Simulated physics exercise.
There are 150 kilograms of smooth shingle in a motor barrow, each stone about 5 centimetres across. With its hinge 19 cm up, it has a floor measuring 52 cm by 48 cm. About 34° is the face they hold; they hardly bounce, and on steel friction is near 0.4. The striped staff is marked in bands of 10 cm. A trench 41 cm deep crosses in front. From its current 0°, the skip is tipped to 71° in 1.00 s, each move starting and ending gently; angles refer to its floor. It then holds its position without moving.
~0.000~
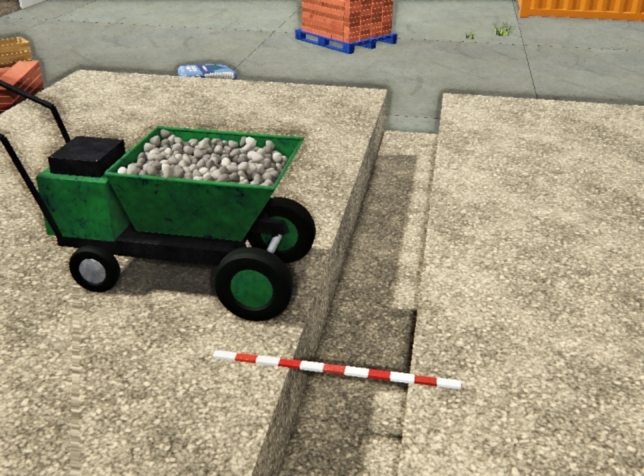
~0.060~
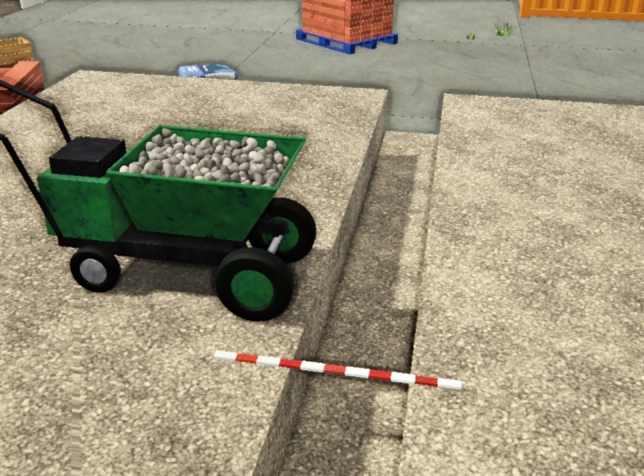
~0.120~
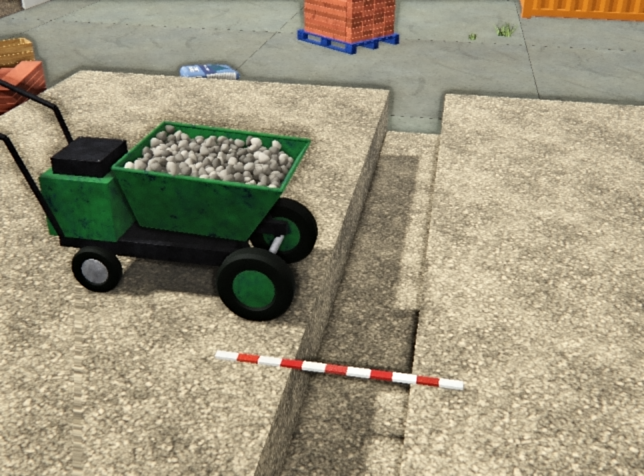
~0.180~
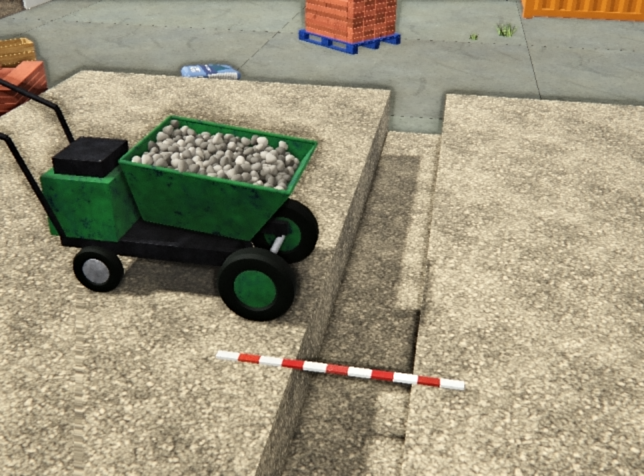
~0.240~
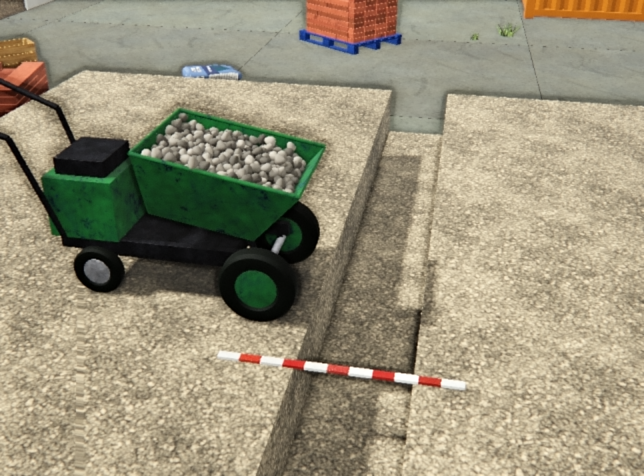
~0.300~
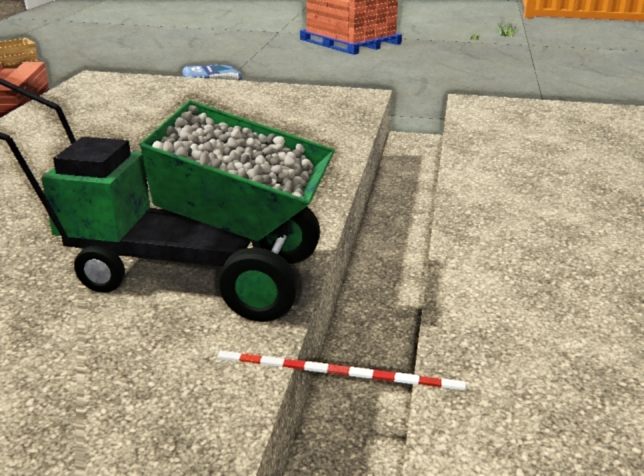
A green wheeled cart loaded with grey stones stood beside a narrow trench with a red and white striped pole across it, and its skip slowly tilted forward toward the right, its back end rising.
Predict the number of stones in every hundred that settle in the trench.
Close to 60 in a hundred.
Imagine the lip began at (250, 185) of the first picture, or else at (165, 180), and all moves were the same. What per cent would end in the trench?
Near 85 per cent from the first place, 80 from the second.
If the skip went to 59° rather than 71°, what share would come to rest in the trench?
Roughly 40 per cent would end in the trench.
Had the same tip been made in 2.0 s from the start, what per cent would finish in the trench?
Expected share: Around 75%.
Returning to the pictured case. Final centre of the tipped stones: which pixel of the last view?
Their middle ends up near (408, 349).
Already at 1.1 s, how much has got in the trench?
Close to 20 per cent has got there by then.
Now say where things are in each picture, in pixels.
In the first picture, the skip is at 0°, its lip at (274, 189); the top of the load is at (229, 150).
The second picture shows lip at (277, 190), floor tilted 1°, highest stones at (191, 148); the stones move at 0.2 m/s on average.
In the third picture, the skip is at 3°, its lip at (282, 191); the top of the load is at (179, 144); the stones move at 0.4 m/s on average.
In the fourth picture, the skip is at 6°, its lip at (290, 194); the top of the load is at (173, 138); the stones move at 0.6 m/s on average.
In the fifth picture, the skip is at 10°, its lip at (299, 198); the top of the load is at (178, 132); the stones move at 0.7 m/s on average.
The sixth picture shows lip at (309, 203), floor tilted 15°, highest stones at (187, 123); the stones move at 0.8 m/s on average.
After 0.8 s the floor is at 60°; 100 % in the skip; the foremost stones are at (376, 238).
After 1.1 s the floor is at 71°; 60 % in the skip, 20 % in the trench, 20 % past the trench; the foremost stones are at (478, 315).
After 1.5 s the floor is at 71°; 28 % in the skip, 33 % in the trench, 39 % past the trench; the foremost stones are at (605, 328).
After 3.4 s the floor is at 71°; 0 % in the skip, 60 % in the trench, 40 % past the trench; the foremost stones are past the picture's edge.
